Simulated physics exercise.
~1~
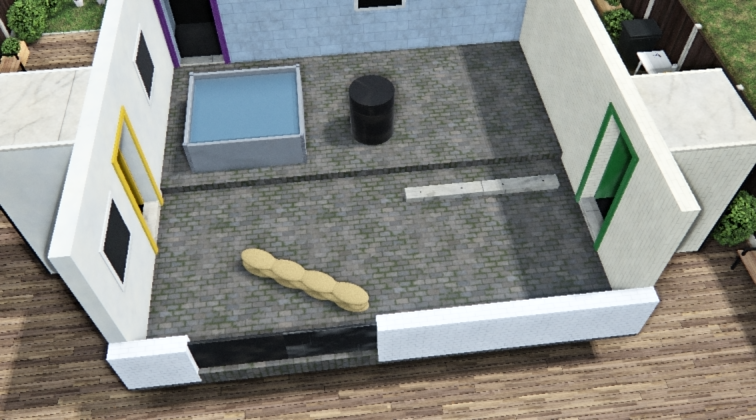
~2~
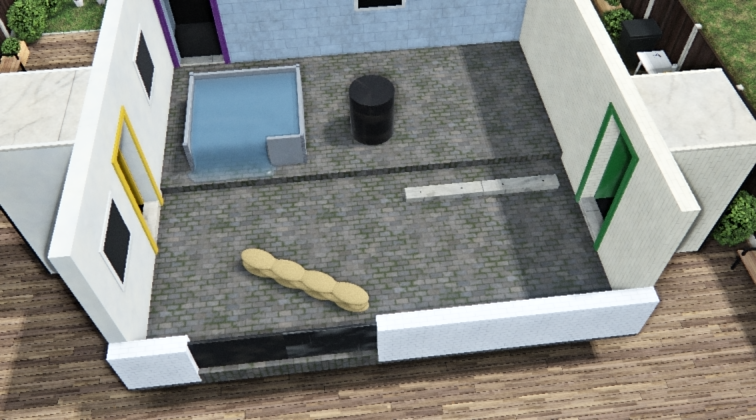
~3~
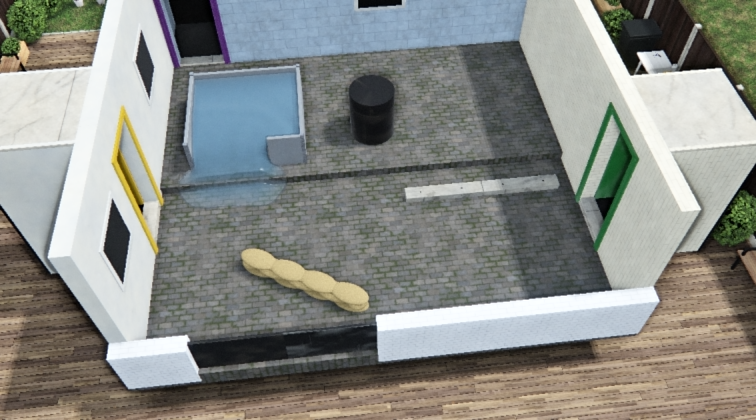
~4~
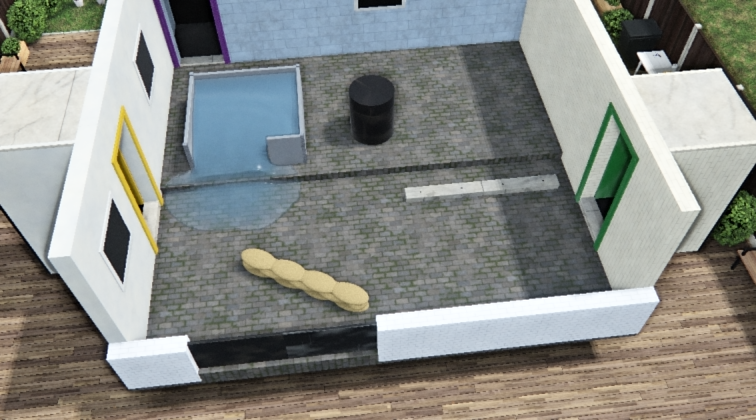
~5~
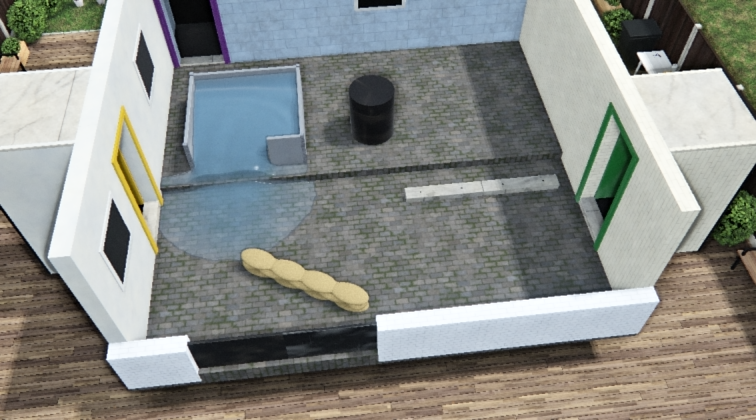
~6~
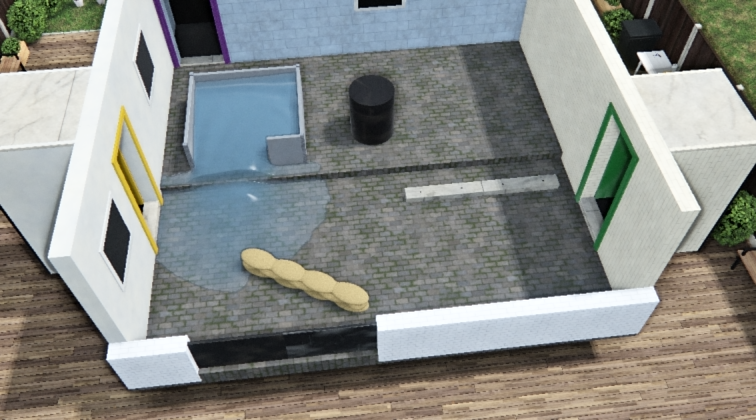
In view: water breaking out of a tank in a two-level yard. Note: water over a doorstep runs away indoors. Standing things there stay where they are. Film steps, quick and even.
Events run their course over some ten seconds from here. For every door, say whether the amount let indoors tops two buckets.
The purple door keeps it to two buckets; the green door keeps it to two buckets; the yellow door keeps it to two buckets.
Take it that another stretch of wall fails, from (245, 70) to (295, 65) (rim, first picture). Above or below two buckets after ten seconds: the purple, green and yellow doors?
Result: Purple goes past the limit; green remains beneath it; yellow remains beneath it.
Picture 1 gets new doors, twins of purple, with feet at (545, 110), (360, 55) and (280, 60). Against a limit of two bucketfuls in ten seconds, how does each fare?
Lab note, doors in listed order: Under the limit, under the limit, under the limit.
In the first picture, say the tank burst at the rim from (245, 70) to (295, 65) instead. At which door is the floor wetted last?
The green one is last.
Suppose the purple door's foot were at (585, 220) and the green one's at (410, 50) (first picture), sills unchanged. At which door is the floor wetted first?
Answer: The one in yellow.
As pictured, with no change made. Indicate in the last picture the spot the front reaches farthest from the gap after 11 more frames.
Best guess: Near (470, 308).
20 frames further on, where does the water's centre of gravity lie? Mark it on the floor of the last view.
My pick is pixel (270, 241).
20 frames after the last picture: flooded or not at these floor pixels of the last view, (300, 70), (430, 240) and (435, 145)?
First spot spared, second spot submerged, third spot spared.
A moment on, water covers 20 % of the floor; the purple door not reached, the green door not reached, the yellow door wet at the sill, nothing in.
Next, water covers 25 % of the floor; the purple door not reached, the green door not reached, the yellow door under two buckets in.
Then, water covers 40 % of the floor; the purple door not reached, the green door not reached, the yellow door under two buckets in.
Later, water covers 50 % of the floor; the purple door not reached, the green door wet at the sill, nothing in, the yellow door under two buckets in.
In the end, water covers 50 % of the floor; the purple door not reached, the green door under two buckets in, the yellow door under two buckets in.
